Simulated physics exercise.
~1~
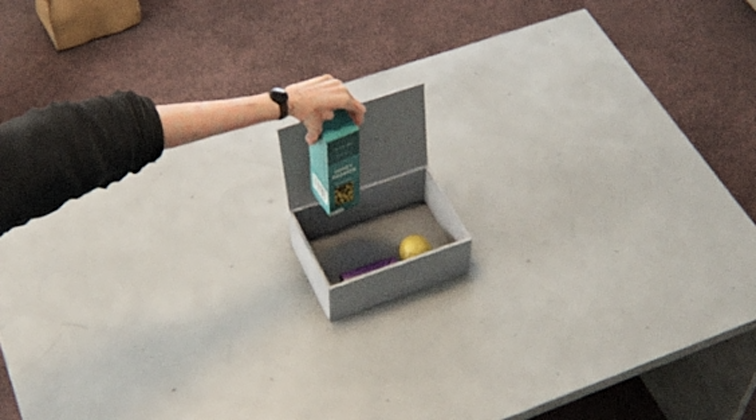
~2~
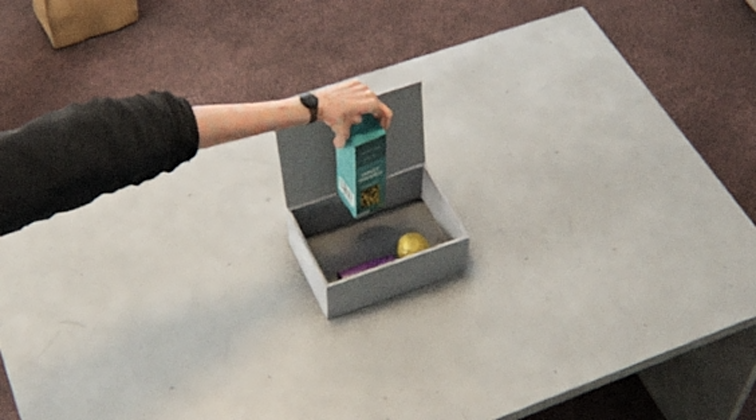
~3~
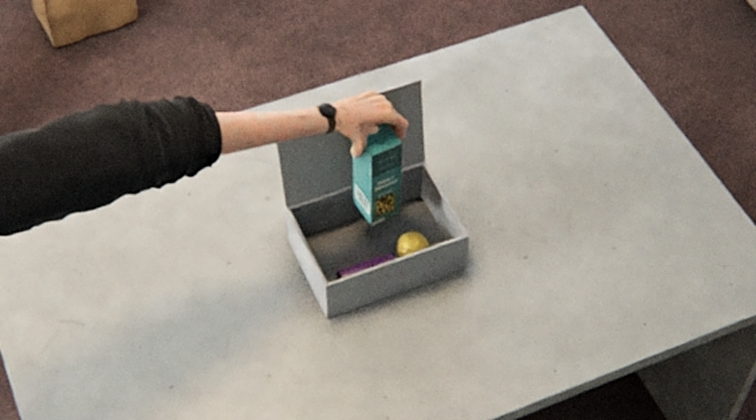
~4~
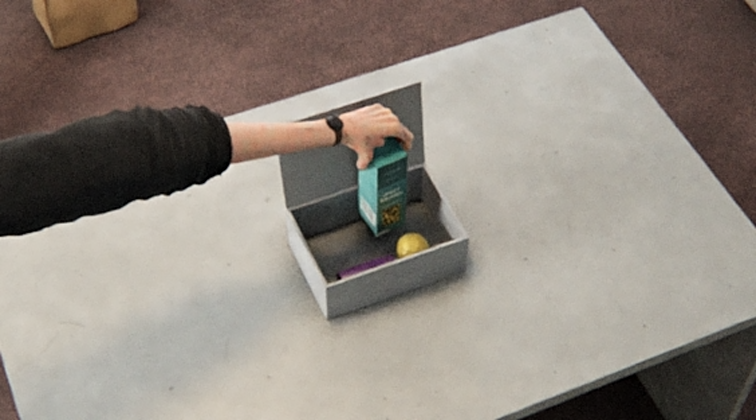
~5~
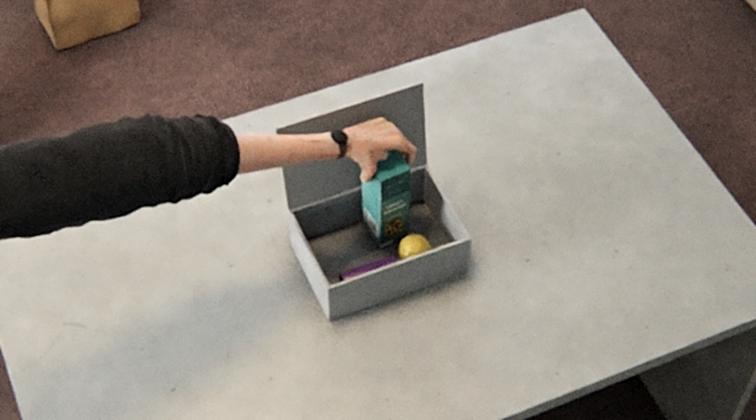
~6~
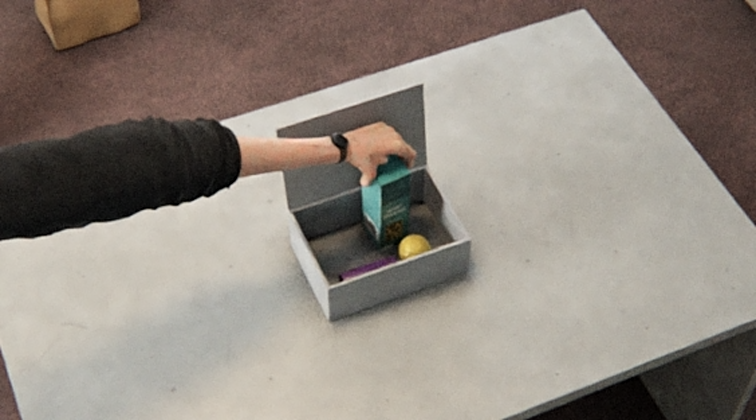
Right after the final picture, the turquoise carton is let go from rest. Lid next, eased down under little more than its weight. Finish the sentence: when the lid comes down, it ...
... cannot close.
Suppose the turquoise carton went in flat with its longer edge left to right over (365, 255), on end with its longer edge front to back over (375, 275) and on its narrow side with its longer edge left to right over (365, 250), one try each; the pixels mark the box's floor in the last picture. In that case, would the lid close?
In order, the lid fits down, then gets blocked, then fits down.
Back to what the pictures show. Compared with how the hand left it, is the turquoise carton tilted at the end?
As it turns out, it changes its angle.
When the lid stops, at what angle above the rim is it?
It comes to about 25°.
Then, 1.10 s on from there, lid starting down.
Then, 2.00 s on from there, lid 56° above the rim; turquoise carton turned 17° from how it was put near (394, 211).
Then, 2.30 s on from there, lid 37° above the rim; turquoise carton turned 41° from how it was put near (405, 228); yellow lemon shifted a little.
Then, 3.20 s on from there, lid 25° above the rim; turquoise carton turned 56° from how it was put near (408, 225); yellow lemon shifted a little.
In the end, lid 25° above the rim; toppled in the box, turquoise carton; the other 2 unmoved. At the end, from the last picture's camera, turquoise carton near (408, 225).
